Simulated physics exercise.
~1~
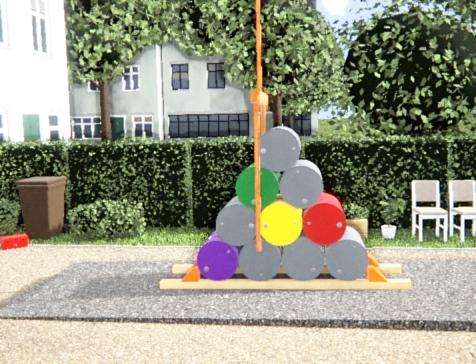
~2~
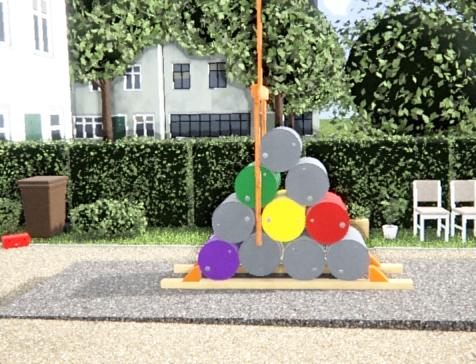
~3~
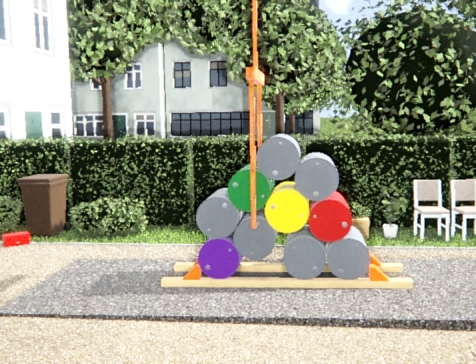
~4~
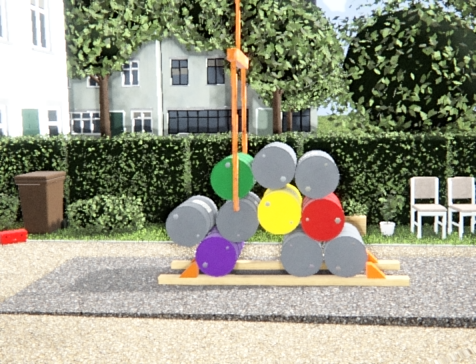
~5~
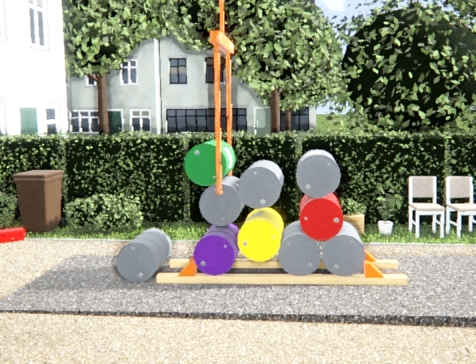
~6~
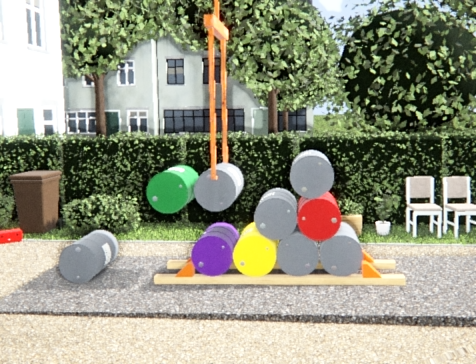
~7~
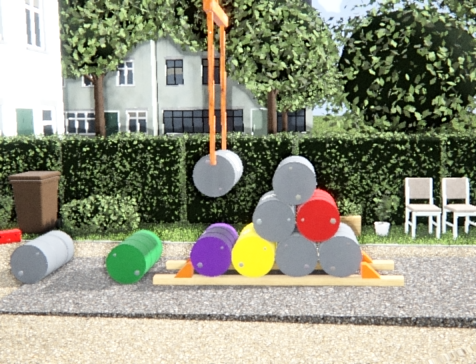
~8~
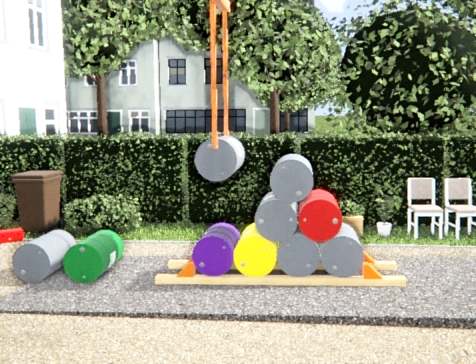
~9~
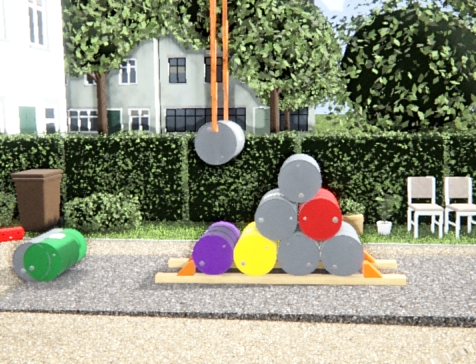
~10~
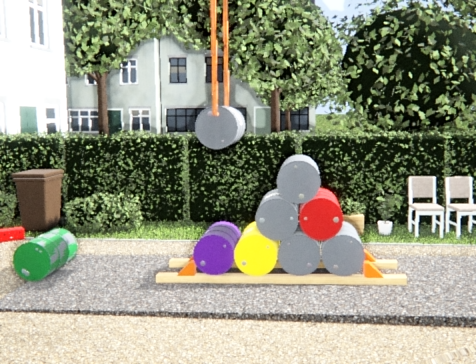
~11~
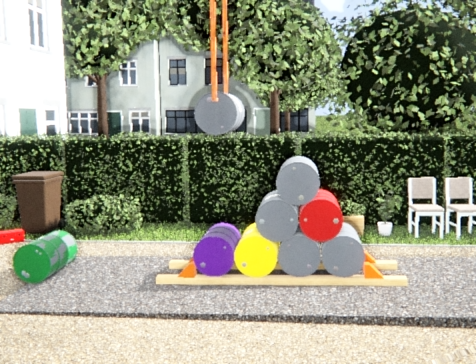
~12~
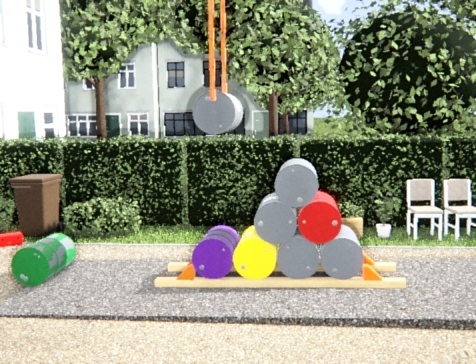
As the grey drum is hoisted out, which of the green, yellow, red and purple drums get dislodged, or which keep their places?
The green drum tumbles off and rolls away to the left, and the yellow one drops down to the bottom row. The red and purple drums stay where they were.
Orange lifting beam pulling a grey drum from a stack, yellow drum dropping, green and another grey rolling away left.
